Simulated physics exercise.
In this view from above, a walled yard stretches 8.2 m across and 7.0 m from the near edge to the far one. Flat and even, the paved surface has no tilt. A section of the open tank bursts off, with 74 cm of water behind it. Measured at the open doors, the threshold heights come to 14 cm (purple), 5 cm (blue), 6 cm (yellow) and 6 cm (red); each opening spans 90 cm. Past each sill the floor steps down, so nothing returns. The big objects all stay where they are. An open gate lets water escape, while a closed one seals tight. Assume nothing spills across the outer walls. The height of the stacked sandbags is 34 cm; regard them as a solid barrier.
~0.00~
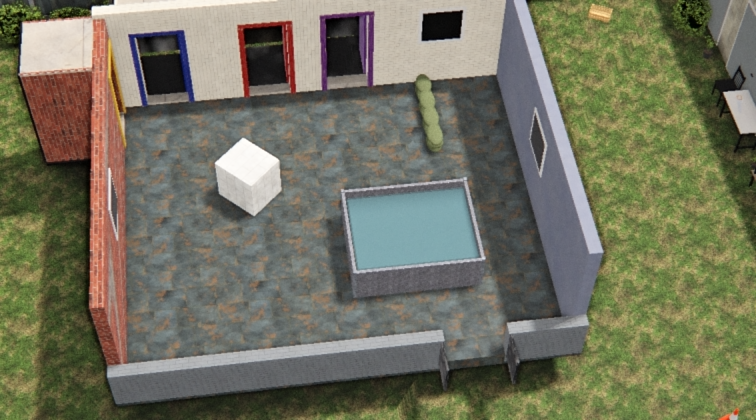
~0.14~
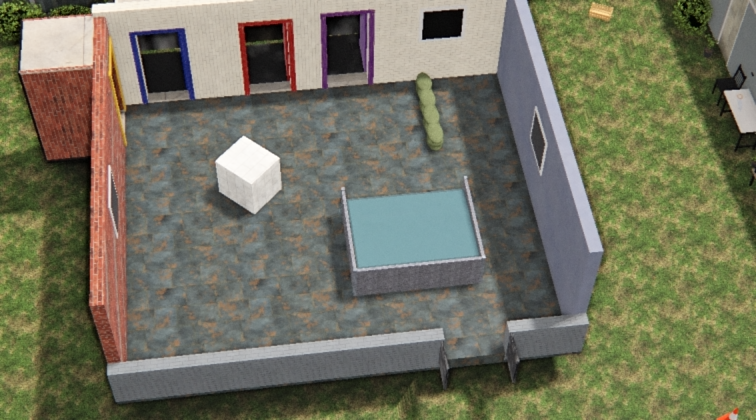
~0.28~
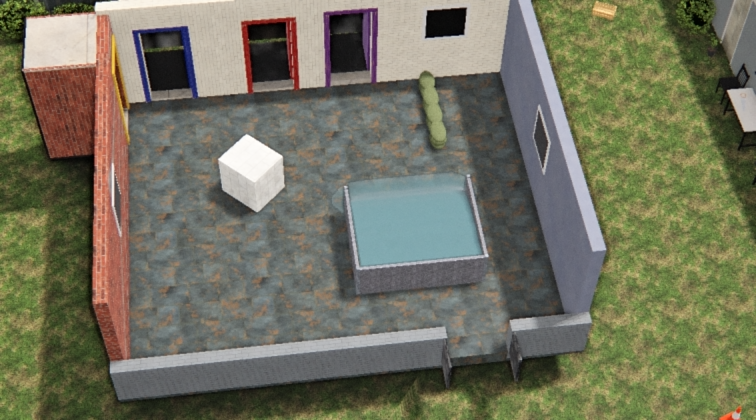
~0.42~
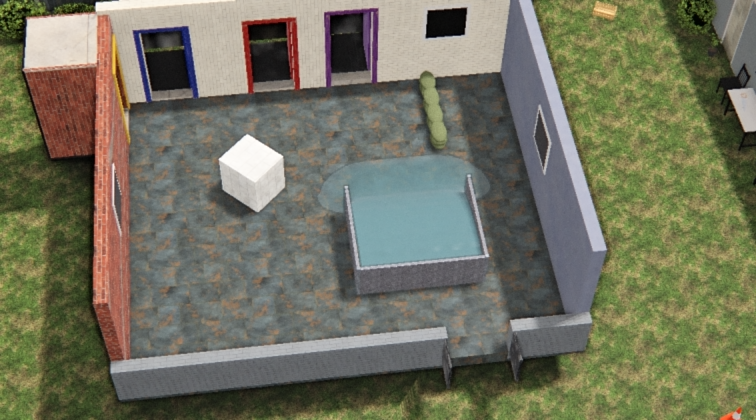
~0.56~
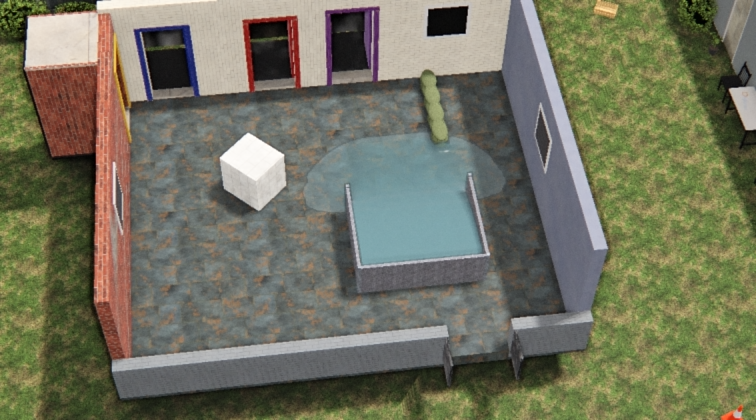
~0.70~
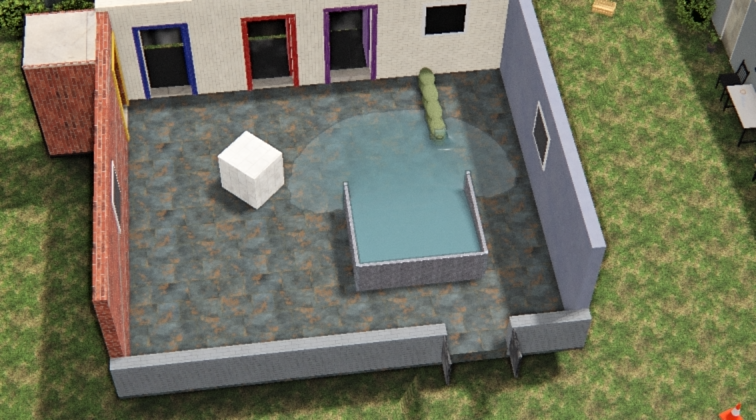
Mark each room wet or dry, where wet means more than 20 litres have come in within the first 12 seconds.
Purple door - wet, blue door - wet, yellow door - wet, red door - wet.
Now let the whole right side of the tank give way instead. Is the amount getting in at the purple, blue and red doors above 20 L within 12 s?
Outcomes - purple: Not exceeded, blue: Exceeded, red: Not exceeded.
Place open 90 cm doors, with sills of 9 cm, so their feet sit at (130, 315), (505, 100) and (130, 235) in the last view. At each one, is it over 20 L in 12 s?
Well, the first is on the low side, the second is on the high side, and the third is on the low side.
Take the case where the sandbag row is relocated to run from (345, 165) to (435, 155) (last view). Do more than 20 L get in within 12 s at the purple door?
At purple, compared with that limit: Limit not reached.
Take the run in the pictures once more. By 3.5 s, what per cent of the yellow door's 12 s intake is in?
0 per cent, roughly.
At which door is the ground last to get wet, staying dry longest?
The final one is the yellow door.
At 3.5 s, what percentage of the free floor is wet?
Around 40 per cent wet.
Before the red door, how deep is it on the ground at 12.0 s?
Close to 4.5 cm of depth.
After 1.4 s water covers 30 % of the floor and is deepest (45 cm) near (391, 81); purple door 28 cm at the sill, 30 L in, blue door not reached, yellow door not reached, red door not reached.
After 2.2 s water covers 35 % of the floor and is deepest (44 cm) near (399, 80); purple door 38 cm at the sill, 146 L in, blue door not reached, yellow door not reached, red door 19 cm at the sill, 21 L in.
After 3.5 s water covers 40 % of the floor and is deepest (26 cm) near (455, 75); purple door 25 cm at the sill, 278 L in, blue door 9 cm at the sill, 1 L in, yellow door 12 cm at the sill, 5 L in, red door 13 cm at the sill, 81 L in.
After 7.0 s water covers 75 % of the floor and is deepest (16 cm) near (542, 325); purple door 8 cm at the sill, 305 L in, blue door 7 cm at the sill, 14 L in, yellow door 14 cm at the sill, 232 L in, red door 7 cm at the sill, 109 L in.
After 12.0 s water covers 95 % of the floor and is deepest (10 cm) near (400, 332); purple door 4 cm at the sill, 305 L in, blue door 7 cm at the sill, 71 L in, yellow door 7 cm at the sill, 298 L in, red door 4 cm at the sill, 110 L in.
